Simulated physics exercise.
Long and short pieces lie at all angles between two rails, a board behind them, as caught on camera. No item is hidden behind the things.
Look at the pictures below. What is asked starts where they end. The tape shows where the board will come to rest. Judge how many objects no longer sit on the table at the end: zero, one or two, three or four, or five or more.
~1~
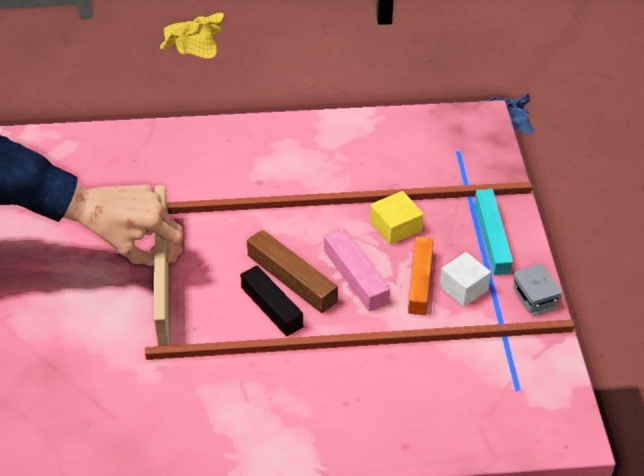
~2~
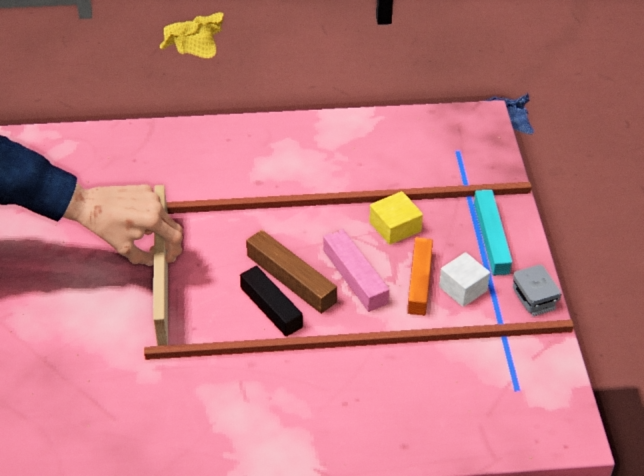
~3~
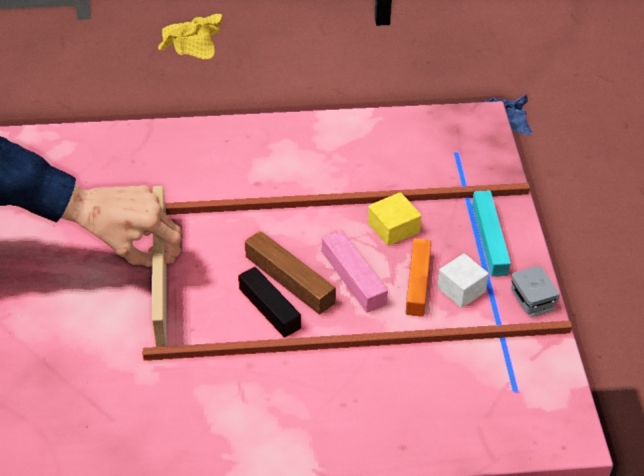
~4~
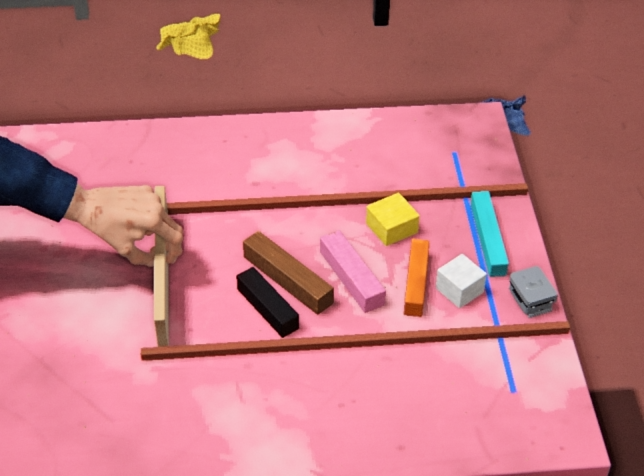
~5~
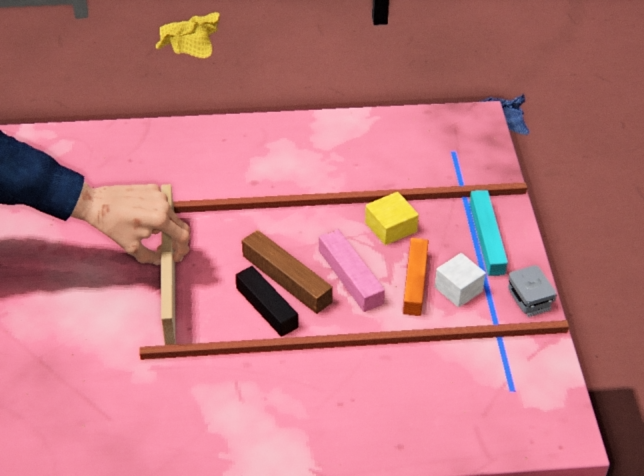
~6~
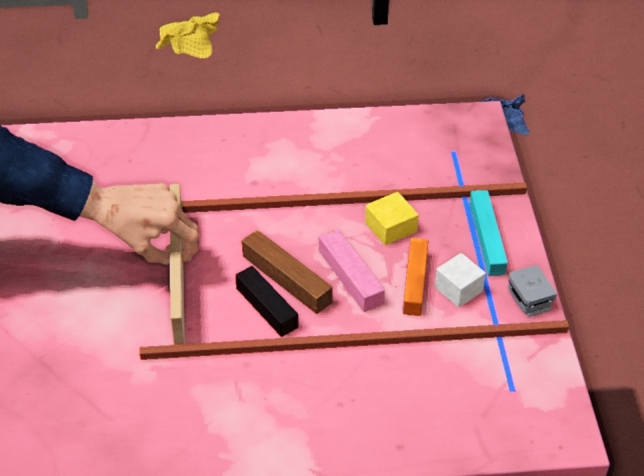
No longer on the table: Three or four.
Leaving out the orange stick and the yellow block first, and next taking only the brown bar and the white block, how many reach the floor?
Counts - first: 2, second: 1.
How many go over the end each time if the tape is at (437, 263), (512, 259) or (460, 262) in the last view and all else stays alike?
1, 5, 2.
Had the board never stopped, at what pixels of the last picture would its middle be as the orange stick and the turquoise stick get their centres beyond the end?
With the orange stick it sits around (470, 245), with the turquoise stick around (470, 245).
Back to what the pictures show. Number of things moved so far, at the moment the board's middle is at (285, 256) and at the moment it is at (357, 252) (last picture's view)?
By then 2, and later 6.
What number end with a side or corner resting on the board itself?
That number would be 2.
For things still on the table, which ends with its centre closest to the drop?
It's the pink bar.
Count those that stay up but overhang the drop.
0, I think.
A little later, none off yet; grey case at rest near (531, 292); turquoise stick at rest near (488, 232); white block at rest near (460, 280).
Next, none off yet; grey case at rest near (531, 292); turquoise stick at rest near (488, 232); white block moving near (471, 280).
Later still, none off yet; grey case tilted well over near (582, 309); turquoise stick shifted a little near (510, 228); white block shifted well along near (541, 277).
When it is over, the number that fall off is three or four; down, orange stick, white block, turquoise stick and grey case.
